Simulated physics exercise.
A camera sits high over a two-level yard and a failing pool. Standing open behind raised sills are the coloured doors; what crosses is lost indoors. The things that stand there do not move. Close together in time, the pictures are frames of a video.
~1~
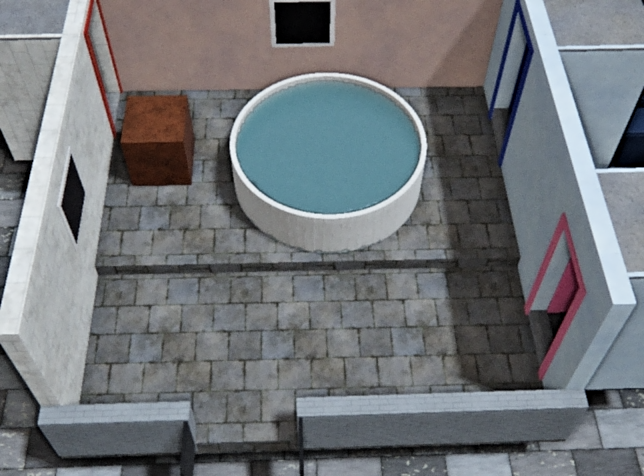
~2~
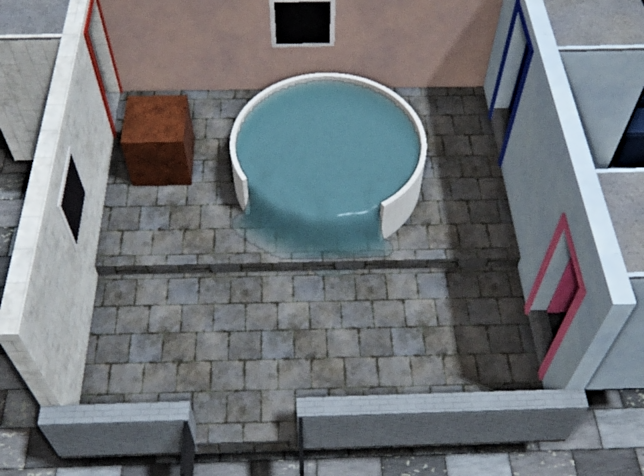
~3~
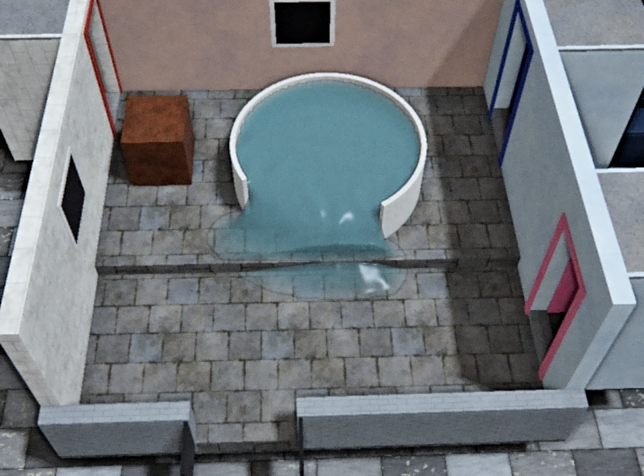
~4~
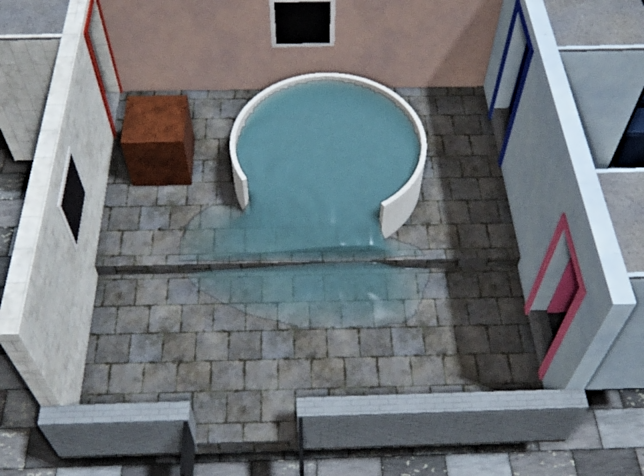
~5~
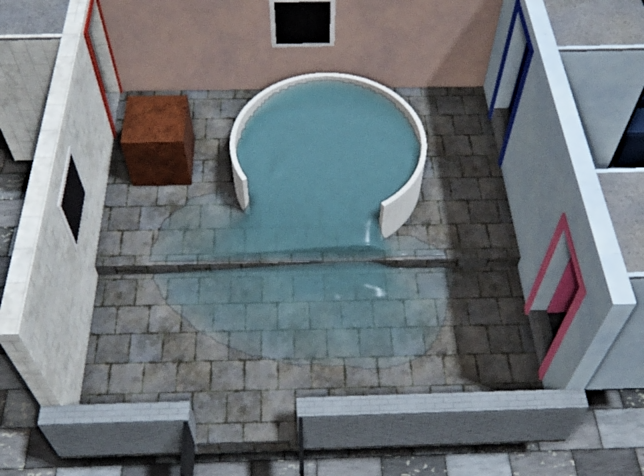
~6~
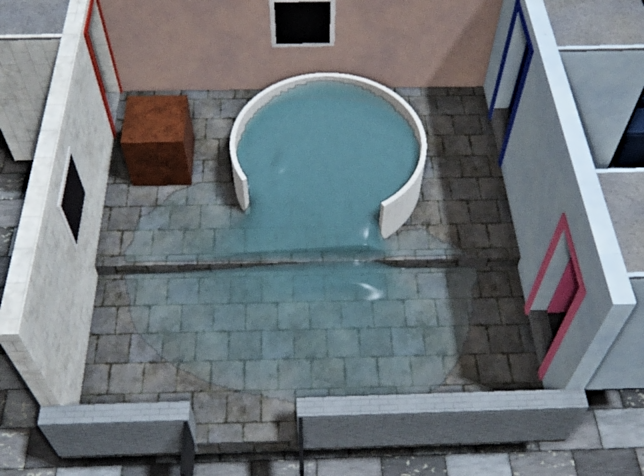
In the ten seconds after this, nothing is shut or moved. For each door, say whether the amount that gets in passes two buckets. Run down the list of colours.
Outcome: Red door: Does not overshoot, blue door: Does not overshoot, pink door: Overshoots.
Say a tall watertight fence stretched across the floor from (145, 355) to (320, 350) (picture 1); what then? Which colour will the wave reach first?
The pink one, I think.
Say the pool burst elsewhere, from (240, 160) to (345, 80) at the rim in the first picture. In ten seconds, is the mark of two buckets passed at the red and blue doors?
Red: Exceeds it; blue: Falls short.
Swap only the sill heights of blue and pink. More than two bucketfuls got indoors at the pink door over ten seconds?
After the swap, pink stays within bounds.
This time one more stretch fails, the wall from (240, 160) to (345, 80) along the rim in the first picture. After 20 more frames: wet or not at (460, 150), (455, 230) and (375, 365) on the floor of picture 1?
Point by point: Soaked; soaked; unwetted.
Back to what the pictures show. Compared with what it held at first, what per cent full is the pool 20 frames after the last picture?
Roughly 28 %.
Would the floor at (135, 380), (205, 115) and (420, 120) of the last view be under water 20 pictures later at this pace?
Point by point: Inundated, not yet wet, not yet wet.
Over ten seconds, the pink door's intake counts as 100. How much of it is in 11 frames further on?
That comes out to 0 per cent by my count.
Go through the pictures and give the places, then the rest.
Still water in the round tank at (328, 144), in the first frame.
Water pours out at (307, 238) and has run to (388, 250), in the second frame.
Water pours out at (307, 239) and has run to (400, 276), in the third frame.
Water pours out at (307, 240) and has run to (186, 241), in the fourth frame.
Water pours out at (307, 241) and has run to (429, 337), in the fifth frame.
Water pours out at (307, 241) and has run to a hidden place, in the sixth frame.
A moment on, water covers 55 % of the floor; the red door not reached, the blue door not reached, the pink door wet at the sill, nothing in.
Next, water covers 50 % of the floor; the red door not reached, the blue door not reached, the pink door wet at the sill, nothing in.
Then, water covers 60 % of the floor; the red door not reached, the blue door not reached, the pink door over two buckets in.
Later, water covers 65 % of the floor; the red door not reached, the blue door wet at the sill, nothing in, the pink door far over two buckets in.
In the end, water covers 60 % of the floor; the red door not reached, the blue door wet at the sill, nothing in, the pink door far over two buckets in.
